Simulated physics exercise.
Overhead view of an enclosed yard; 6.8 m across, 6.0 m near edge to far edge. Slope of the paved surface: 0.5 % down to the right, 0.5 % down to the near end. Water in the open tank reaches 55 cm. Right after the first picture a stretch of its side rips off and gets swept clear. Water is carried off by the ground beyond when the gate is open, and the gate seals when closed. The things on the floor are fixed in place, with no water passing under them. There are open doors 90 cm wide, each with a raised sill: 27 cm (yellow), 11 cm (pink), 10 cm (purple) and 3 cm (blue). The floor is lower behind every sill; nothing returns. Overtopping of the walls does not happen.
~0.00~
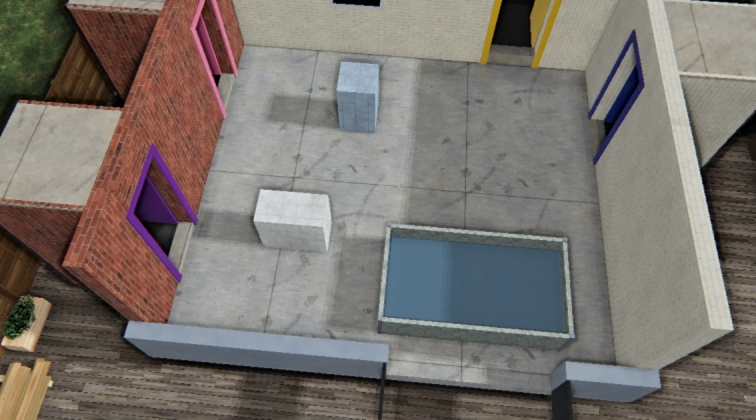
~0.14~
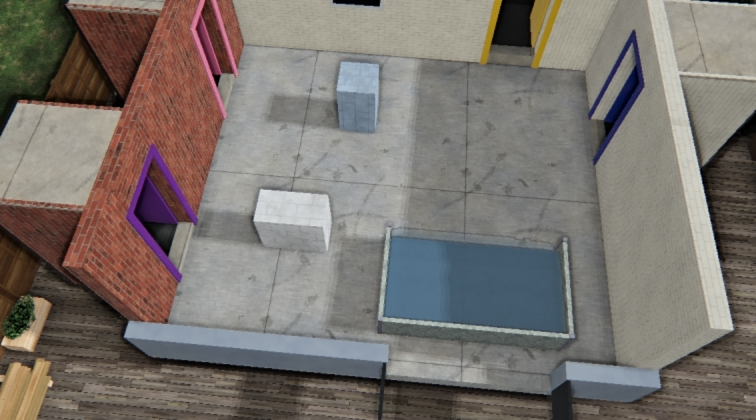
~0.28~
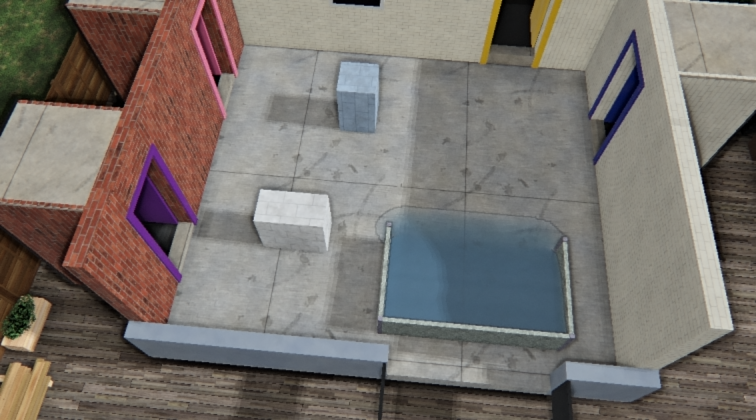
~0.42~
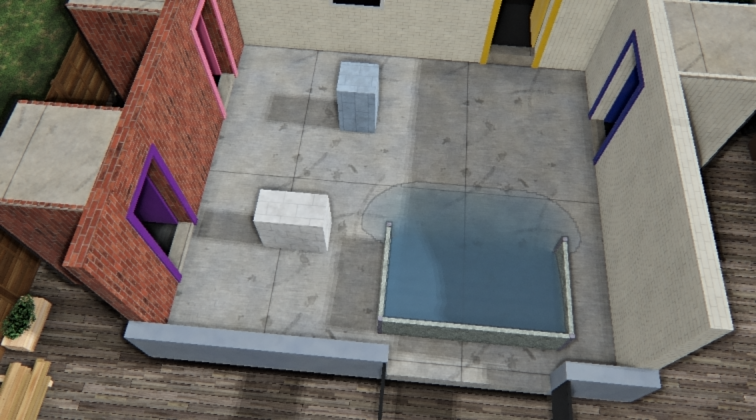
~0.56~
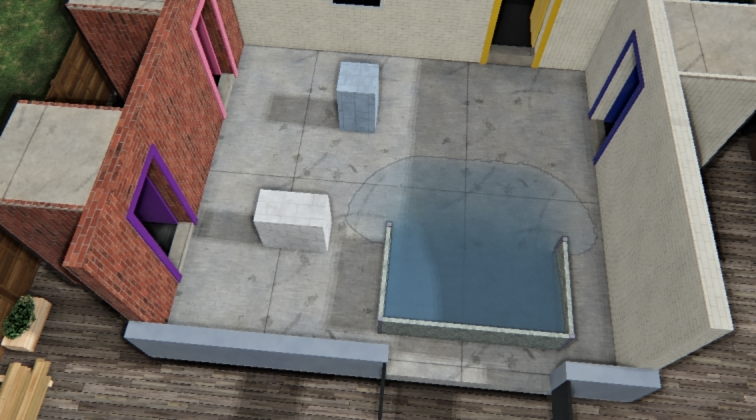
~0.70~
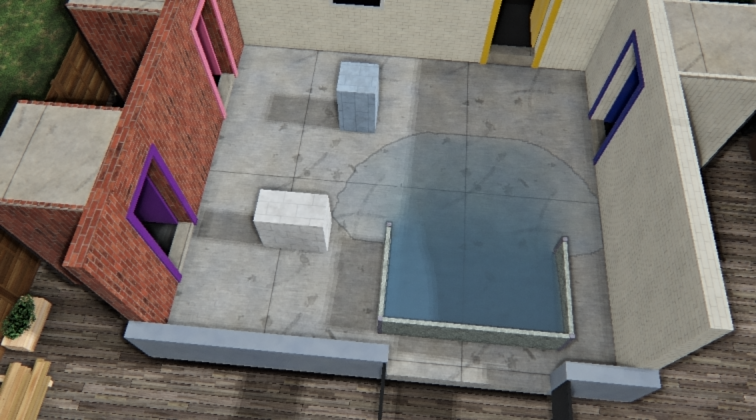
The footage shows a walled yard with two blocks and an open tank of still water; the tank's far side disappears, and water pours out, spreading across the paved floor in a widening, rounded sheet toward the back and sides.
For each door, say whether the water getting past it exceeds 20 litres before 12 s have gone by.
Result: The yellow door is going to fall short of the limit; the pink door is going to fall short of the limit; the purple door is going to fall short of the limit; the blue door is going to top the limit.
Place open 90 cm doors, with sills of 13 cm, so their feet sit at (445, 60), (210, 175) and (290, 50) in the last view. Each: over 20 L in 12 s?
First doorway gets there, second falls short, third falls short.
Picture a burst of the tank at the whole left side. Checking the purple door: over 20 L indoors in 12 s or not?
Measured against that limit, the purple door goes beyond it.
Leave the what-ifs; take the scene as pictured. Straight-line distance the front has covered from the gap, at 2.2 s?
About 4.8 m.
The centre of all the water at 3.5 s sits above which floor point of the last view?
Roughly (460, 135) in the last picture.
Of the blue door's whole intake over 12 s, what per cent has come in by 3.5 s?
By then it's near 20% of the total.
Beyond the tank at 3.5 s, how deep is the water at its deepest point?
23 cm or so.
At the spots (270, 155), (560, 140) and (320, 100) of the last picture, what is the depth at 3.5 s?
The depths come out at 2, 14 and 2 centimetres, in the order listed.
After 1.4 s water covers 45 % of the floor and is deepest (20 cm) near (454, 243); yellow door 14 cm at the sill, 0 L in, pink door not reached, purple door not reached, blue door 6 cm at the sill, 0 L in.
After 2.2 s water covers 50 % of the floor and is deepest (36 cm) near (580, 79); yellow door 27 cm at the sill, 0 L in, pink door not reached, purple door not reached, blue door 9 cm at the sill, 8 L in.
After 3.5 s water covers 65 % of the floor and is deepest (23 cm) near (579, 72); yellow door 20 cm at the sill, 0 L in, pink door 6 cm at the sill, 0 L in, purple door not reached, blue door 12 cm at the sill, 32 L in.
After 7.0 s water covers 85 % of the floor and is deepest (16 cm) near (597, 378); yellow door 5 cm at the sill, 0 L in, pink door 6 cm at the sill, 4 L in, purple door 3 cm at the sill, 0 L in, blue door 7 cm at the sill, 137 L in.
After 12.0 s water covers 95 % of the floor and is deepest (9 cm) near (366, 355); yellow door 2 cm at the sill, 0 L in, pink door 2 cm at the sill, 4 L in, purple door 3 cm at the sill, 0 L in, blue door 4 cm at the sill, 157 L in.
